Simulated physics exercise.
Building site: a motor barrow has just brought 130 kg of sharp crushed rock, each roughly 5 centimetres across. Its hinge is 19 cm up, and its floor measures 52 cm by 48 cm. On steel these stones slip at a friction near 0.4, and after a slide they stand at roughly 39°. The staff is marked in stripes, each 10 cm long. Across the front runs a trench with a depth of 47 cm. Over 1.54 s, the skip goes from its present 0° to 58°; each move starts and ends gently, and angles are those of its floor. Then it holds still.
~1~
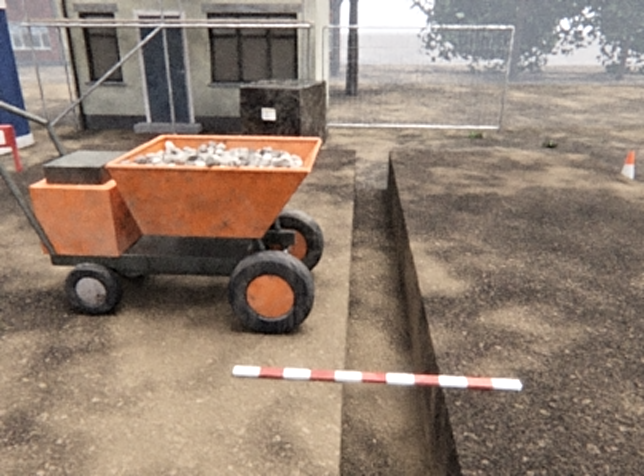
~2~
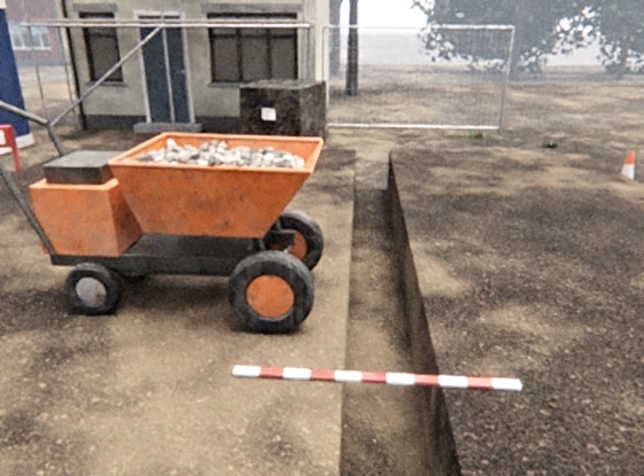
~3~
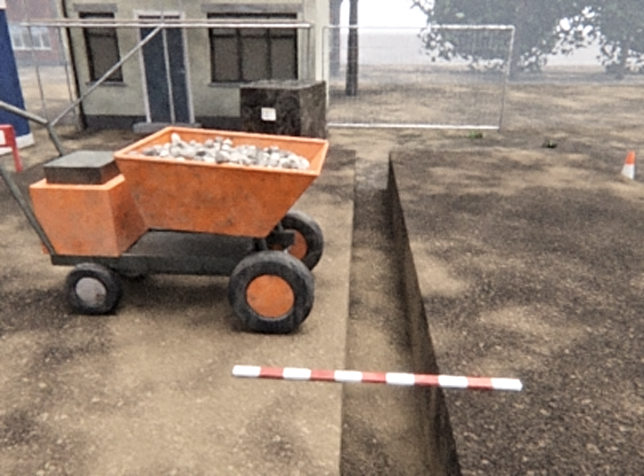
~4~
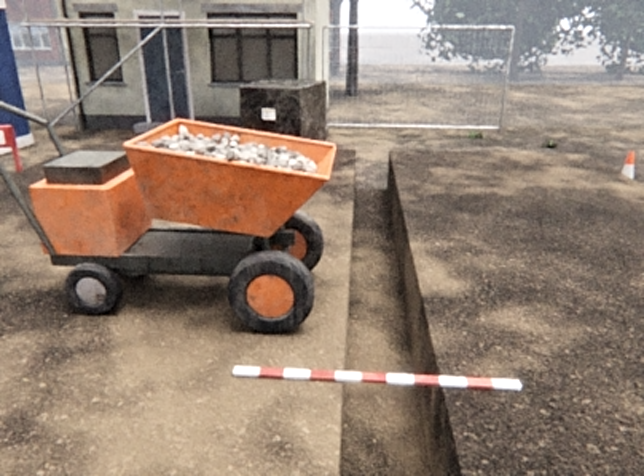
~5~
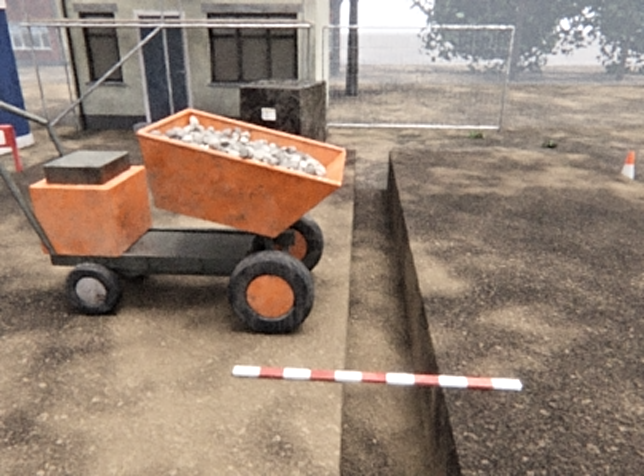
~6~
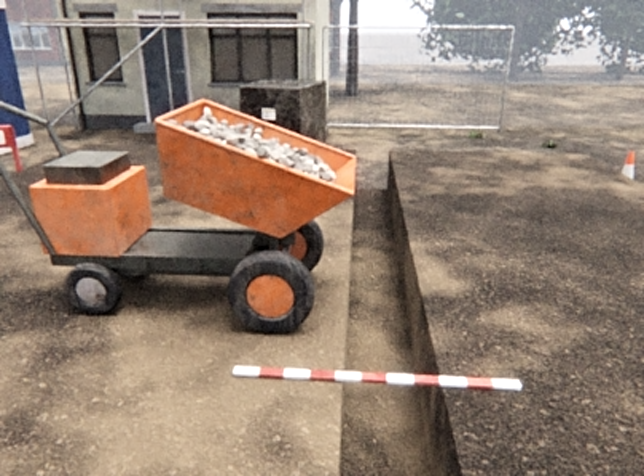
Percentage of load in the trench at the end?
12 per cent.
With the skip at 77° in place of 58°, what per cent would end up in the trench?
Roughly 65%.
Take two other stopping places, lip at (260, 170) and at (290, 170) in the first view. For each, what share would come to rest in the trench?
Near 20 and near 20 percent.
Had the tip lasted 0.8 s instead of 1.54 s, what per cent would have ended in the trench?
About 10%.
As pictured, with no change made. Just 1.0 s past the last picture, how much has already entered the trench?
By that point it's something like 5 in a hundred.
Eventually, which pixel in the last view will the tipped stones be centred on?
About (413, 377).
Then, 0.6 s after the last picture the floor is at 49°, 100 % in the skip; the foremost stones are at (376, 223).
Then, 1.0 s after the last picture the floor is at 58°, 96 % in the skip, 3 % in the trench, 1 % past the trench; the foremost stones are at (439, 302).
Then, 1.4 s after the last picture the floor is at 58°, 85 % in the skip, 7 % in the trench, 9 % past the trench; the foremost stones are at (494, 317).
Then, 3.3 s after the last picture the floor is at 58°, 78 % in the skip, 12 % in the trench, 10 % past the trench; the foremost stones are at (523, 314).
